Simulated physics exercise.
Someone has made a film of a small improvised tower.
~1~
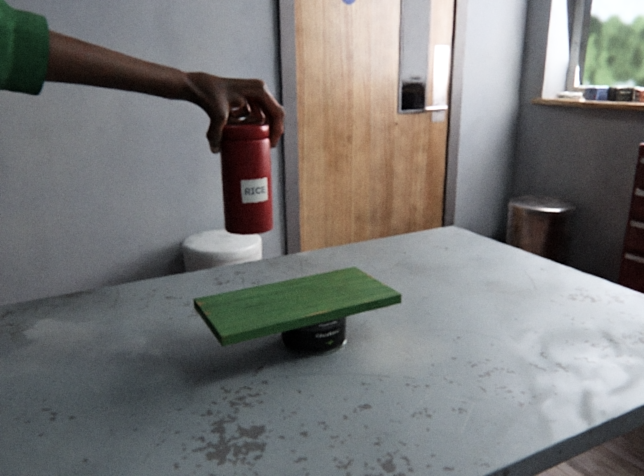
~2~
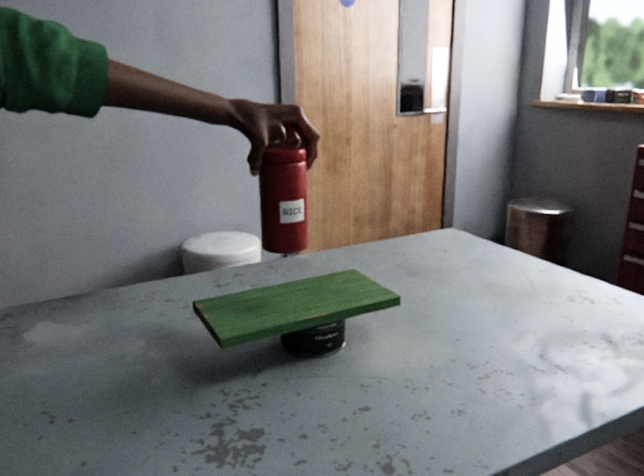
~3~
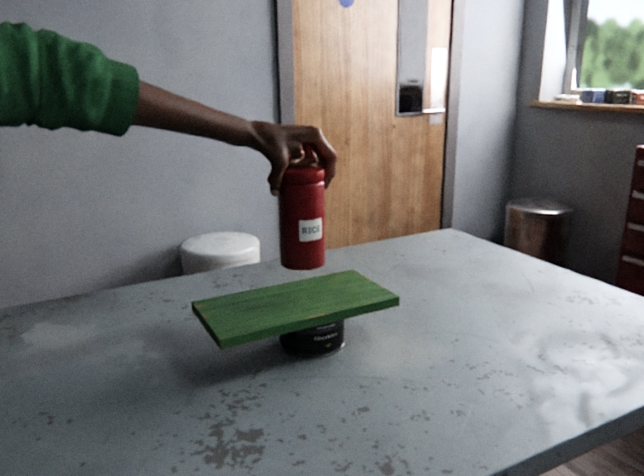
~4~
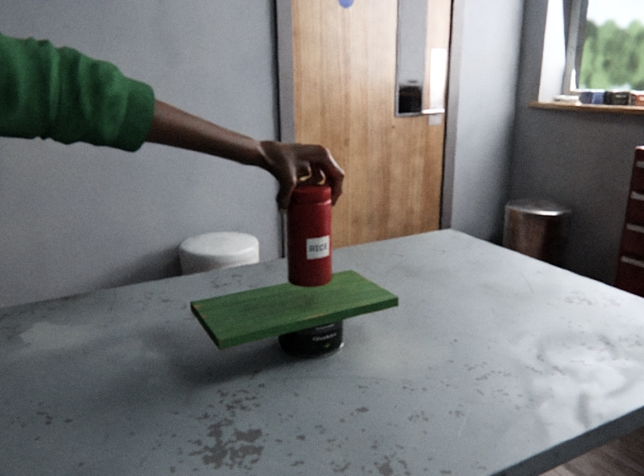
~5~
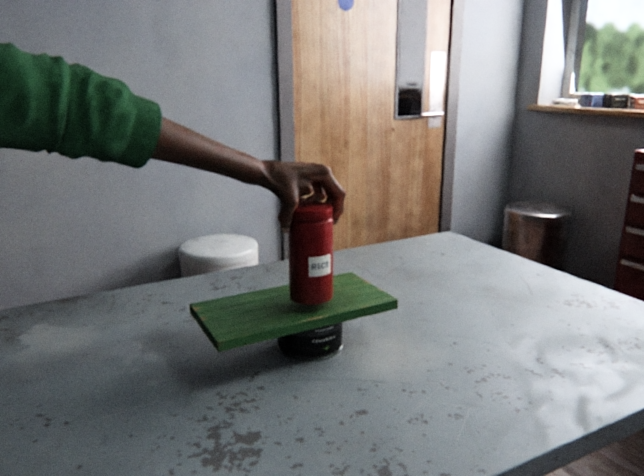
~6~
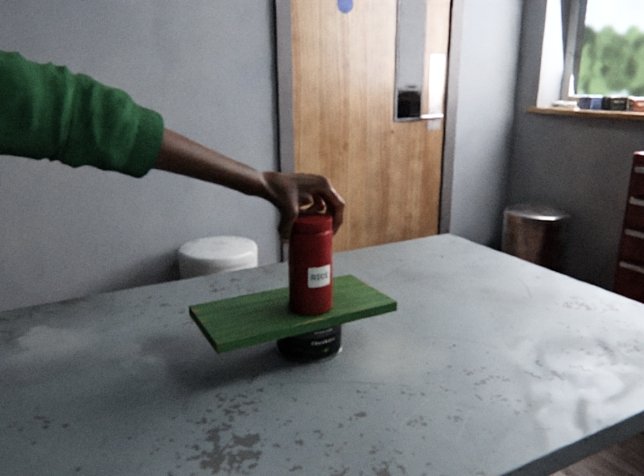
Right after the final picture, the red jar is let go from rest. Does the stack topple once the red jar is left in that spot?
No, it stays standing.
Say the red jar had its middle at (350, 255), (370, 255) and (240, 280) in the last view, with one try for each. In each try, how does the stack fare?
Stands firm, stands firm, topples.
Then, 0.70 s past the last view, nothing moves.
Then, 1.70 s past the last view, red jar resting near (310, 264).
Finally, all 3 still in place. Final places as the last picture's camera would see them, red jar near (311, 263). The stack stays up.
